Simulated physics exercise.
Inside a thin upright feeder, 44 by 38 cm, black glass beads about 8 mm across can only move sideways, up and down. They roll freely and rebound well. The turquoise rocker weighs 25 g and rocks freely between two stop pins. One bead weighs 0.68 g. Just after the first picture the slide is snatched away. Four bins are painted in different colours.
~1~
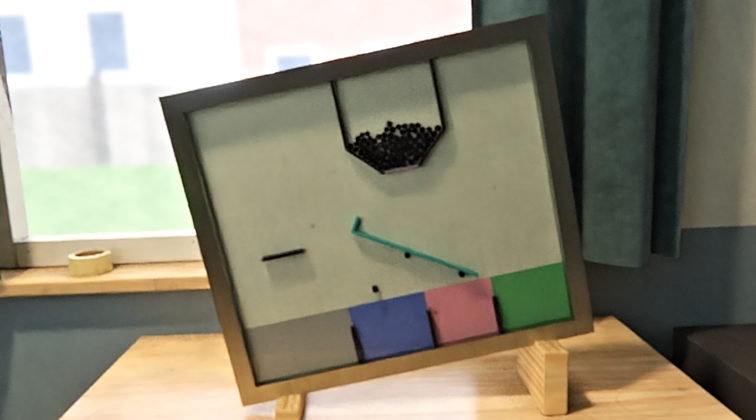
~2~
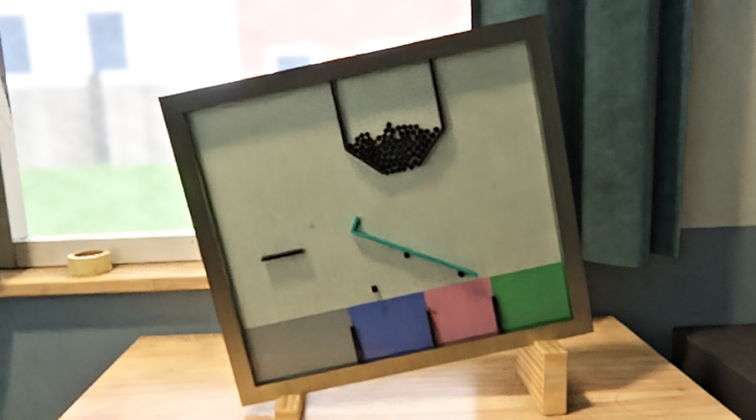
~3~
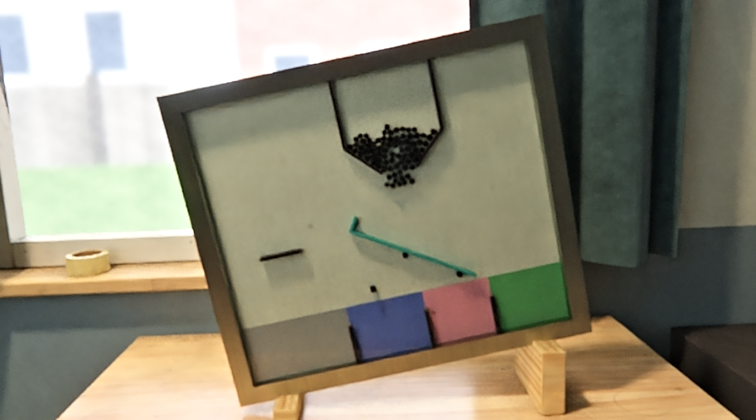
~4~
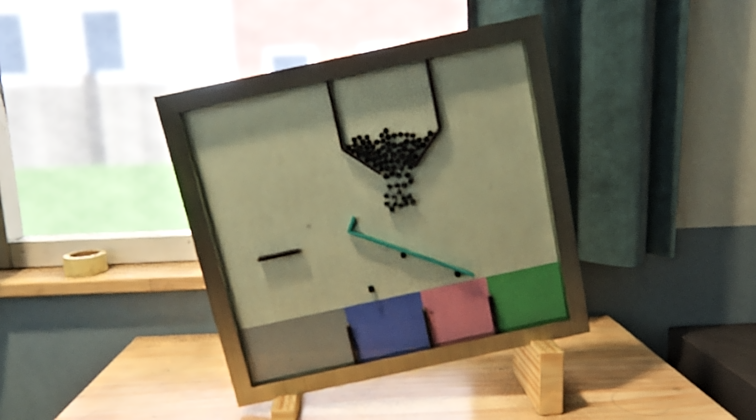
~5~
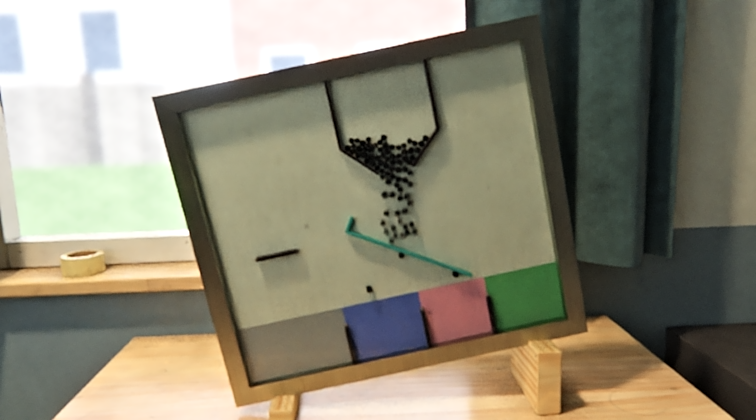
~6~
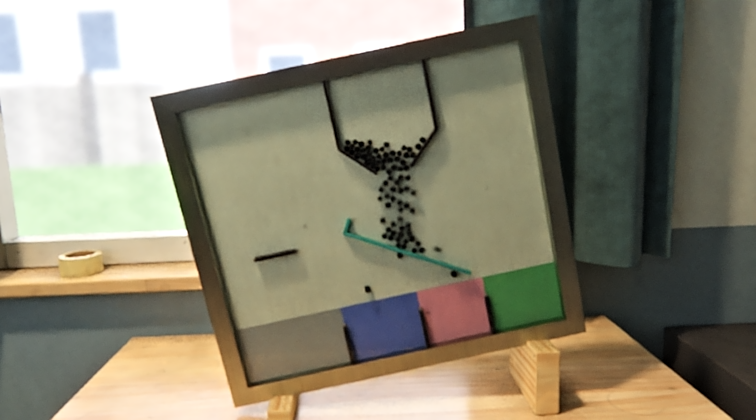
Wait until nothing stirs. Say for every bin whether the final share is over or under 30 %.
Pink bin: Under; blue bin: Under; green bin: Over; grey bin: Under 30 %.
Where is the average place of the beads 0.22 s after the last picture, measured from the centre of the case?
Some 9 cm right and 5 cm below.
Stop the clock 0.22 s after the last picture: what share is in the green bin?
Roughly 20 per cent.
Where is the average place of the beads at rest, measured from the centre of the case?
Some 19 cm right and 13 cm below.
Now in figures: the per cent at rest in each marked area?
Pink bin: 5; blue bin: 0; green bin: 95; grey bin: 0.
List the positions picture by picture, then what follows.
The first picture shows tilted 10° anticlockwise; about 80 beads; load centre (395, 144); turquoise rocker (407, 255) tilted 22°; pink (462, 311), blue (392, 326), green (531, 297), grey (302, 345); slide (381, 173) to (422, 164).
The second picture shows load centre (394, 148); 5 out, leading bead (387, 173).
The third picture shows load centre (392, 154); 13 out, leading bead (393, 186).
The fourth picture shows load centre (392, 161); 21 out, leading bead (392, 210); turquoise rocker (403, 255) tilted 22°.
The fifth picture shows load centre (387, 174); 31 out, leading bead (392, 241).
The sixth picture shows load centre (393, 190); 41 out, leading bead (414, 250); turquoise rocker (400, 255) tilted 20°; wall ends (345, 326), (421, 310), (486, 296), (256, 260) to (296, 251), (323, 79) to (376, 173), (412, 165) to (423, 58).
Then, 0.10 s later than the last picture, the beads' middle is 4 cm right of and level with the centre; nothing in the marked areas; turquoise rocker right end down 16°.
Then, 0.22 s later than the last picture, the beads' middle is 9 cm right of and 5 cm below the centre; green 20 %; turquoise rocker right end down 22°.
Then, 0.45 s later than the last picture, the beads' middle is 16 cm right of and 11 cm below the centre; green 75 %; turquoise rocker right end down 22°.
At rest 1.8 s after the last picture, pink 5 %, blue 0 %, green 95 %, grey 0 %; turquoise rocker right end down 22°.
